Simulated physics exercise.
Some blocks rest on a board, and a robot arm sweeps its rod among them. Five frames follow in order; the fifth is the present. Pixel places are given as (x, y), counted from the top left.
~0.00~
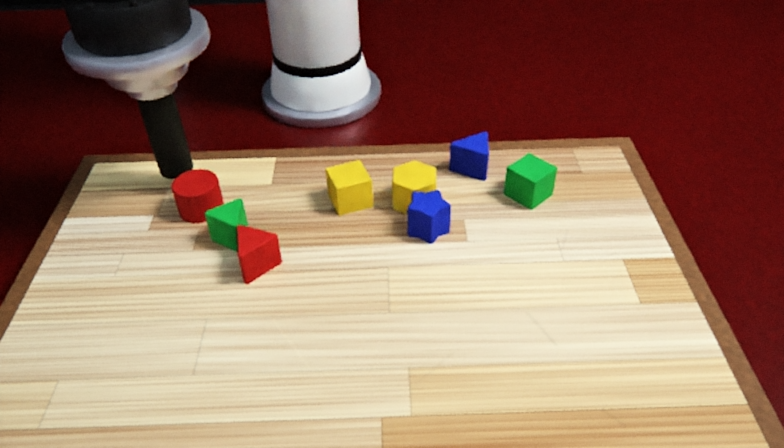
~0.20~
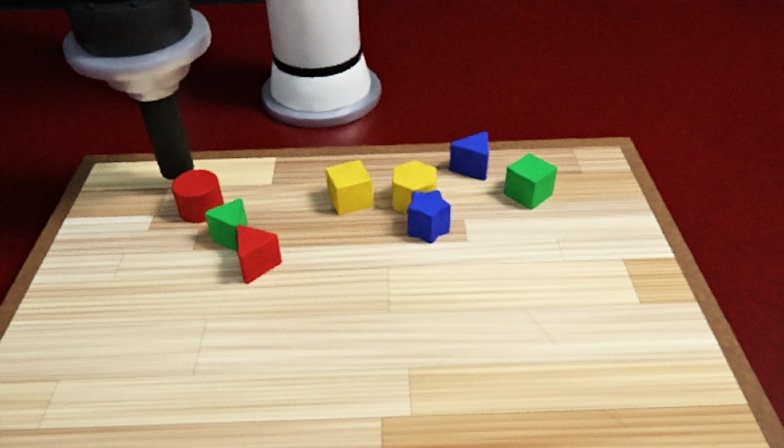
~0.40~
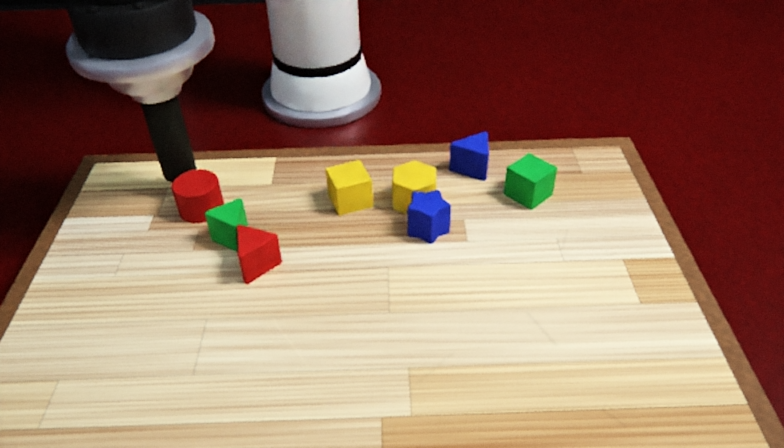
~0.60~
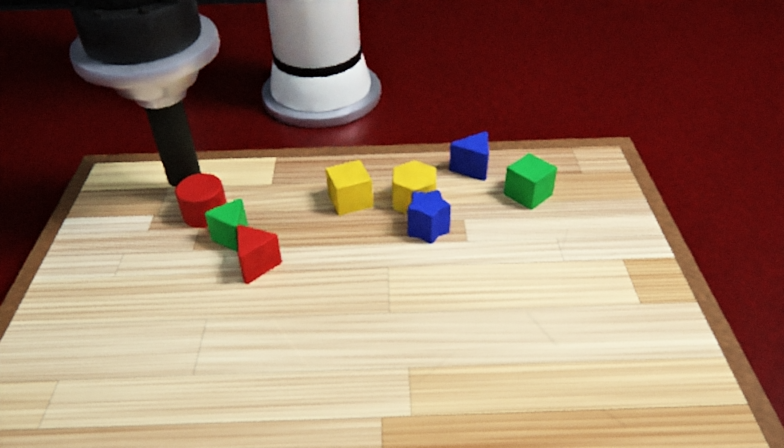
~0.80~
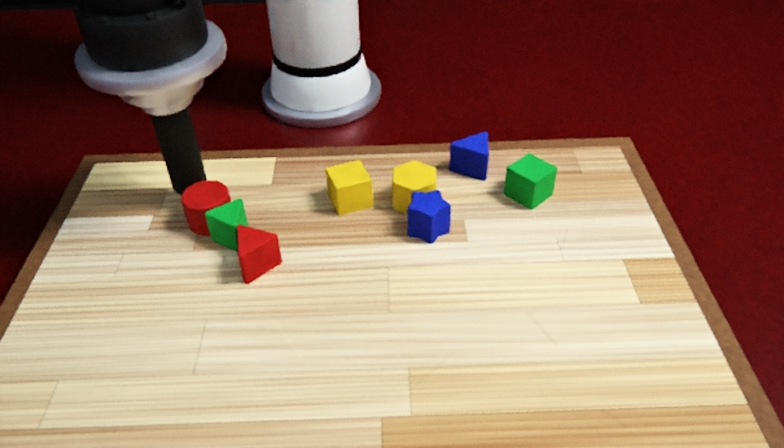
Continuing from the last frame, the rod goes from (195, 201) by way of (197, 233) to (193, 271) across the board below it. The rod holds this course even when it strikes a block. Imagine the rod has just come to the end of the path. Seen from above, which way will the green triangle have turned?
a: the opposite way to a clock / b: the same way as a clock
Correct choice: A.
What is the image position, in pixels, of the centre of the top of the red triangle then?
Around (282, 248).
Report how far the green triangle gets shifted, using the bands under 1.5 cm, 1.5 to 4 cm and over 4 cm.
The largest band: Over 4 cm.
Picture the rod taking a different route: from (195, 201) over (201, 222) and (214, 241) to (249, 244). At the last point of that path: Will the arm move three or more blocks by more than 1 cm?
That would be a yes.
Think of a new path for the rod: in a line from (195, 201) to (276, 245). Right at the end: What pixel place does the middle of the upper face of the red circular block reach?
At the end it should sit near (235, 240).
What follows on the original path. Halfway along, rod (193, 219); red circular block (216, 224); green triangle (251, 231), turned 40° anticlockwise; red triangle (277, 247), turned 55° clockwise.
At the end, rod (188, 256); red circular block (227, 247); green triangle (268, 233), turned 65° anticlockwise; red triangle (282, 248), turned 70° clockwise.
